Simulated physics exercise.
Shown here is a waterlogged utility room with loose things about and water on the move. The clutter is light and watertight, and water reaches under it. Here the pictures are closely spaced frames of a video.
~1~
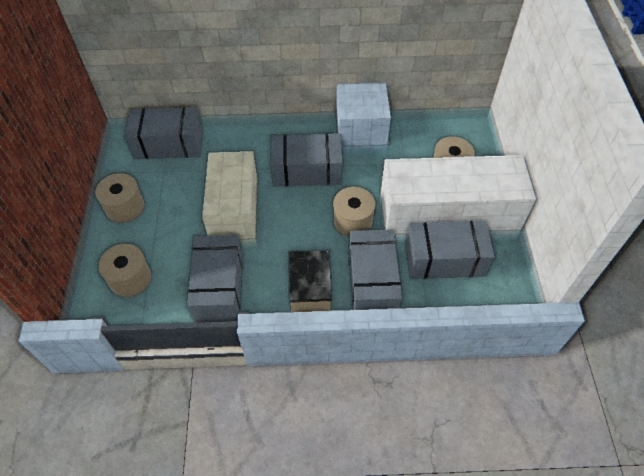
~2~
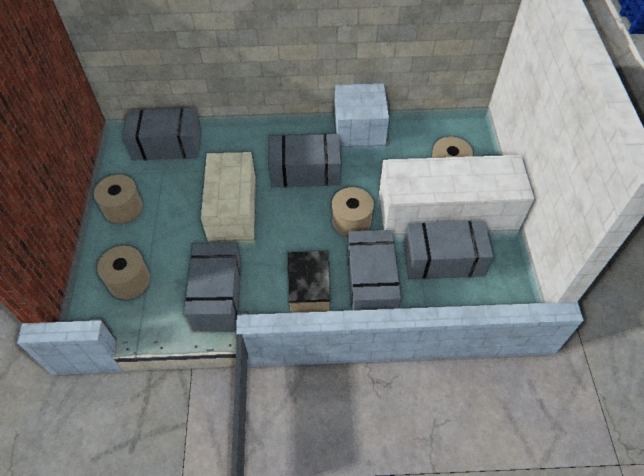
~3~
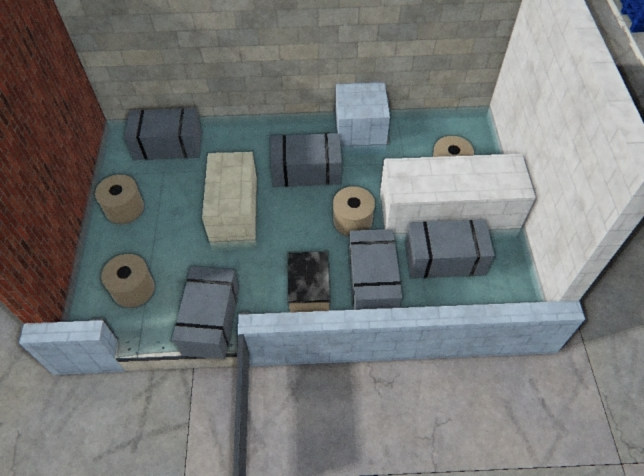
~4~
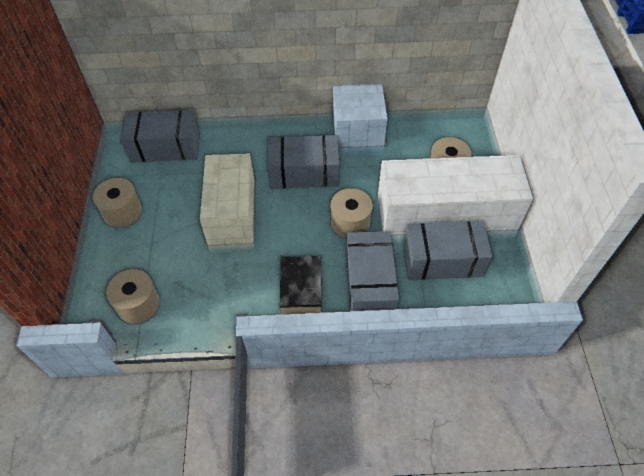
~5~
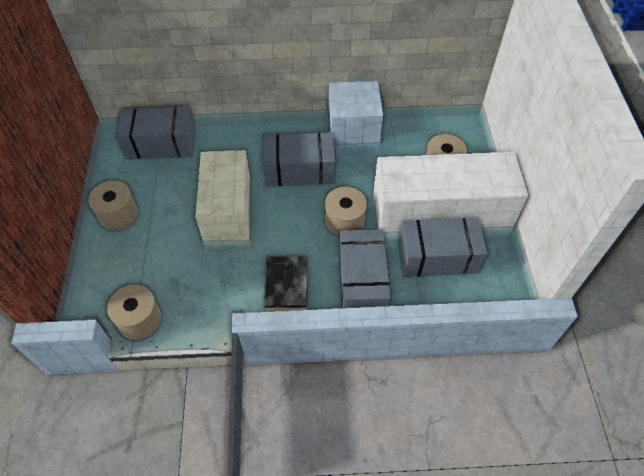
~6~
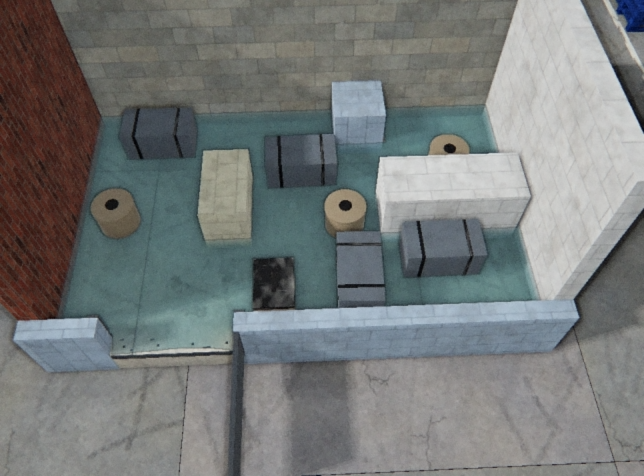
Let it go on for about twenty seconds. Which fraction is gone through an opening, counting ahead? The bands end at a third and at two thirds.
My prediction is the high band.
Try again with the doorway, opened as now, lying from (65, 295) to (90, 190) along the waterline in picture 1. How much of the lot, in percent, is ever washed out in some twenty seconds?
I'd guess around 80 percent.
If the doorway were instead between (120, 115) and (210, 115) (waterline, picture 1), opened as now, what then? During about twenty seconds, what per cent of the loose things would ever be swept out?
Roughly 60 %.
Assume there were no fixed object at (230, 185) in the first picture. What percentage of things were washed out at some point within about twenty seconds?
Roughly 70 in a hundred.
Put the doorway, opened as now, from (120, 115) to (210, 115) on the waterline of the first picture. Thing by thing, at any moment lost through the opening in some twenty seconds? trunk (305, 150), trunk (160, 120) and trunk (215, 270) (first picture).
The first one exits, the second exits, the third exits.
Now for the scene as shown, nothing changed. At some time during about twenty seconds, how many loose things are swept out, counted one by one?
The count is 7.
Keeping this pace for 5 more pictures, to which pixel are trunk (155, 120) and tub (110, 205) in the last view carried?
The first top is near (140, 145) and the second near (101, 250).
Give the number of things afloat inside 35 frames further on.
Well, I'd say 3.
A moment on, 3 of 10 are out; 7 afloat.
Next, 5 of 10 are out; 5 afloat.
Later, 7 of 10 are out; 3 afloat.
In the end, 7 of 10 are out; 3 afloat.
